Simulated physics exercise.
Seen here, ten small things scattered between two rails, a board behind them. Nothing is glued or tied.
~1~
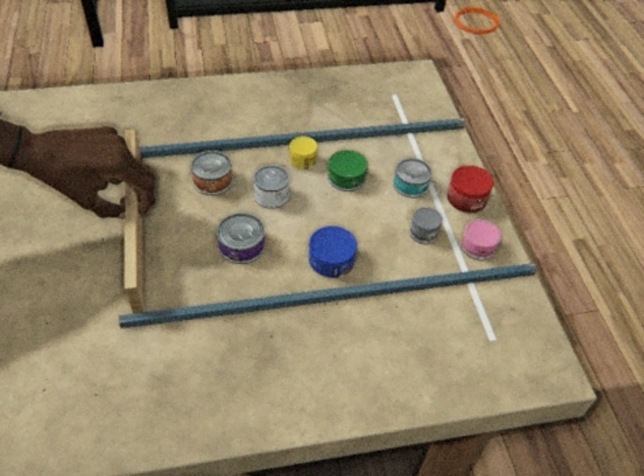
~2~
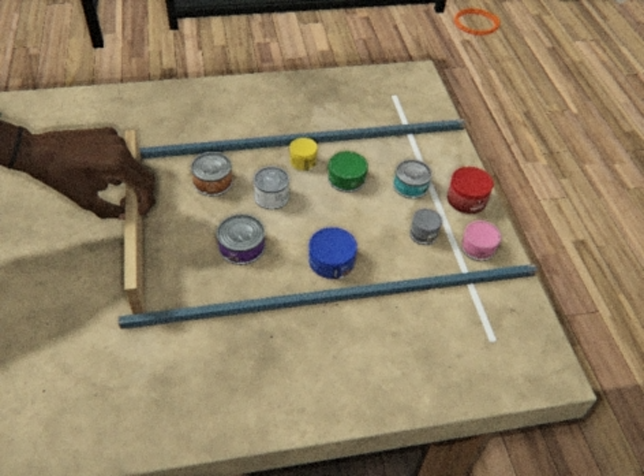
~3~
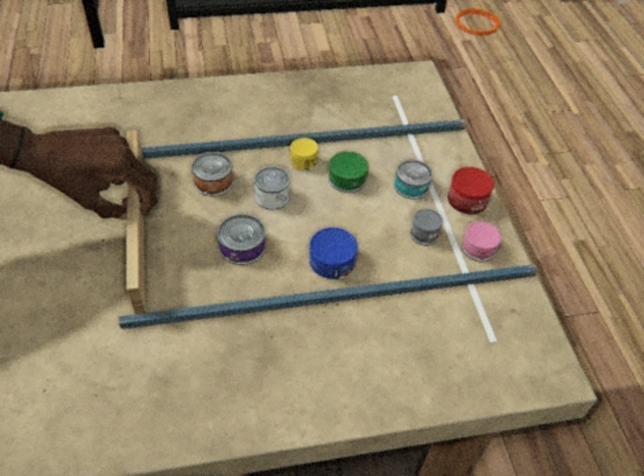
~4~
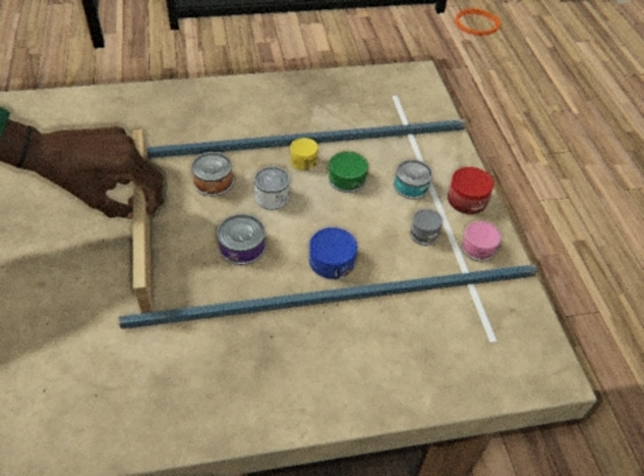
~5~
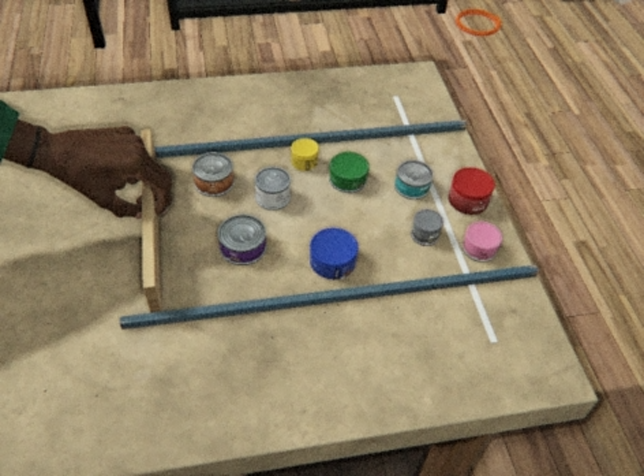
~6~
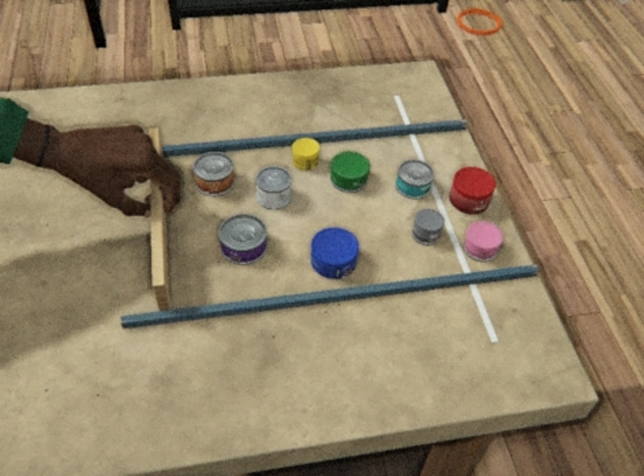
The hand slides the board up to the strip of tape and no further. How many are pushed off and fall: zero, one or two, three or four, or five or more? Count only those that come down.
Here the number that fall off is one or two.
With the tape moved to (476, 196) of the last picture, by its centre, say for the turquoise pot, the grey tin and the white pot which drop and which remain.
The turquoise pot goes over, the grey tin tumbles off, the white pot holds on.
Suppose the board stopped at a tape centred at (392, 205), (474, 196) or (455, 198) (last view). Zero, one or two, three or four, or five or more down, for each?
For each place: None at all; more than four; 3 or 4.
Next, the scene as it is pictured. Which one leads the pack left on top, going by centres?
It is the pink tin.
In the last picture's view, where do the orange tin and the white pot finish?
First (443, 155), then (452, 179).
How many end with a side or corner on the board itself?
It touches 5.
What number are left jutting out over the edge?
Overhanging: 2.
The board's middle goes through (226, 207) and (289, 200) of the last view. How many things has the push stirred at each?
2 and 5.
Soon after, none off yet; red tub at rest near (472, 191); pink tin at rest near (483, 242); turquoise pot at rest near (415, 179).
Then, none off yet; red tub moved about its own width near (507, 200); pink tin moving near (487, 243); turquoise pot moved about its own width near (471, 185).
At rest, the number that fall off is one or two; fallen, turquoise pot and red tub.
